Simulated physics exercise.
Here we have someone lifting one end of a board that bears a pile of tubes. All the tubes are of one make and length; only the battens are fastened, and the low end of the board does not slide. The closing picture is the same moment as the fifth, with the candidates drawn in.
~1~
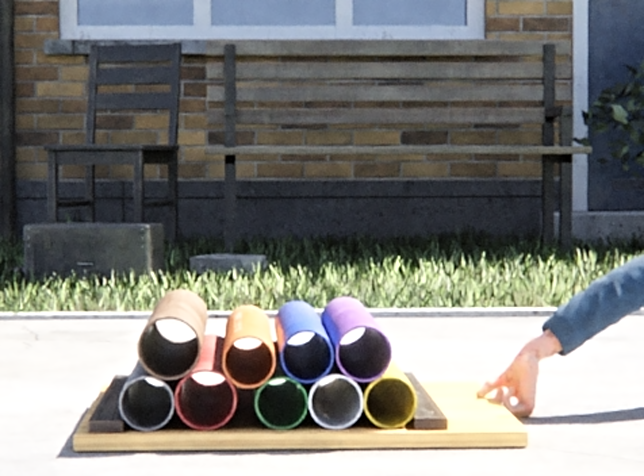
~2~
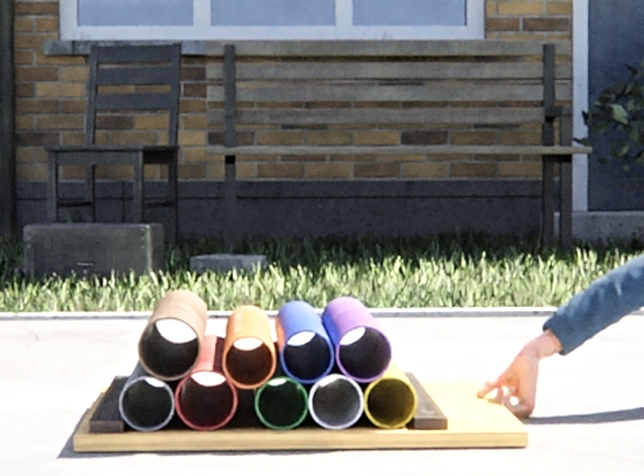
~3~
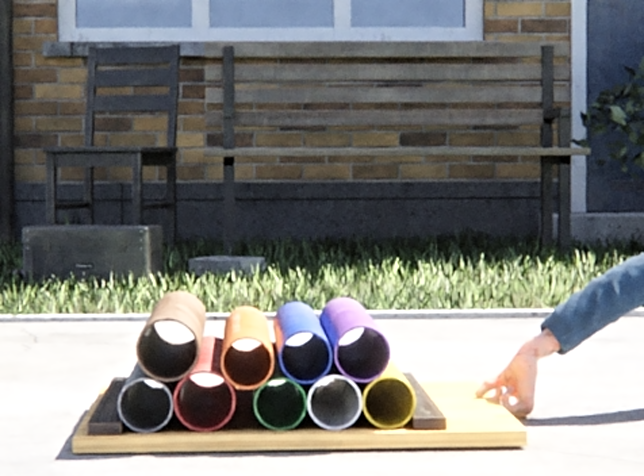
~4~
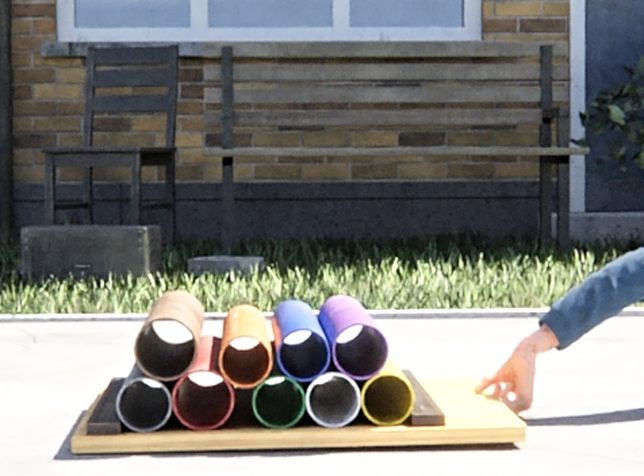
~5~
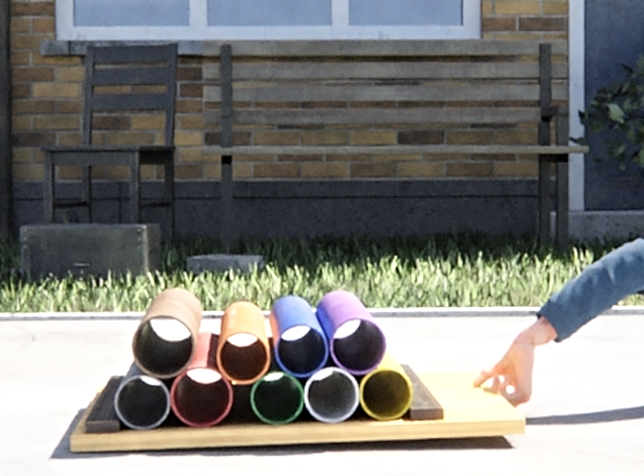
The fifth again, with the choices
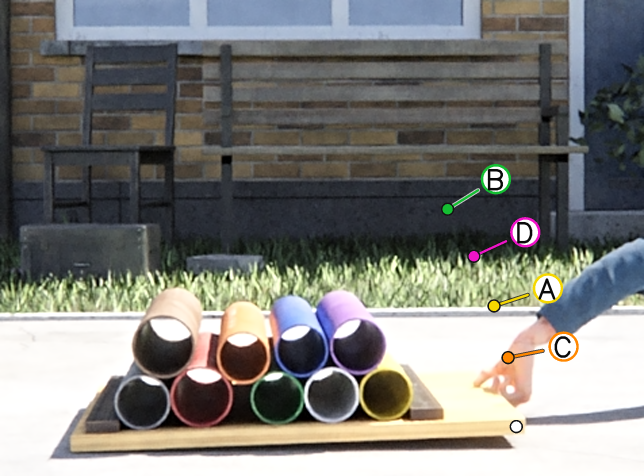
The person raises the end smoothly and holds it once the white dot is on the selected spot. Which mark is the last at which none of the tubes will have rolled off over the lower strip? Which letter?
Mark A is as high as it can go.
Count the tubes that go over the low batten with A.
The count is none.
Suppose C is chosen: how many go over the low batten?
It comes to none.
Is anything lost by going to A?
No.
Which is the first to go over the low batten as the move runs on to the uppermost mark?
First is the brown one.
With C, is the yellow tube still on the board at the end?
The yellow tube: Yes.
On the marked copy, A at (494, 306); B at (448, 209); C at (508, 358); D at (474, 256); the white dot at (517, 426).
Taking A. A third of the way, board at 13°.
Two thirds of the way, board at 18°.
When it is over, board at 18°, none over the low batten.
As for the rest, B nine over the low batten; C none over the low batten; D two over the low batten (brown, orange).
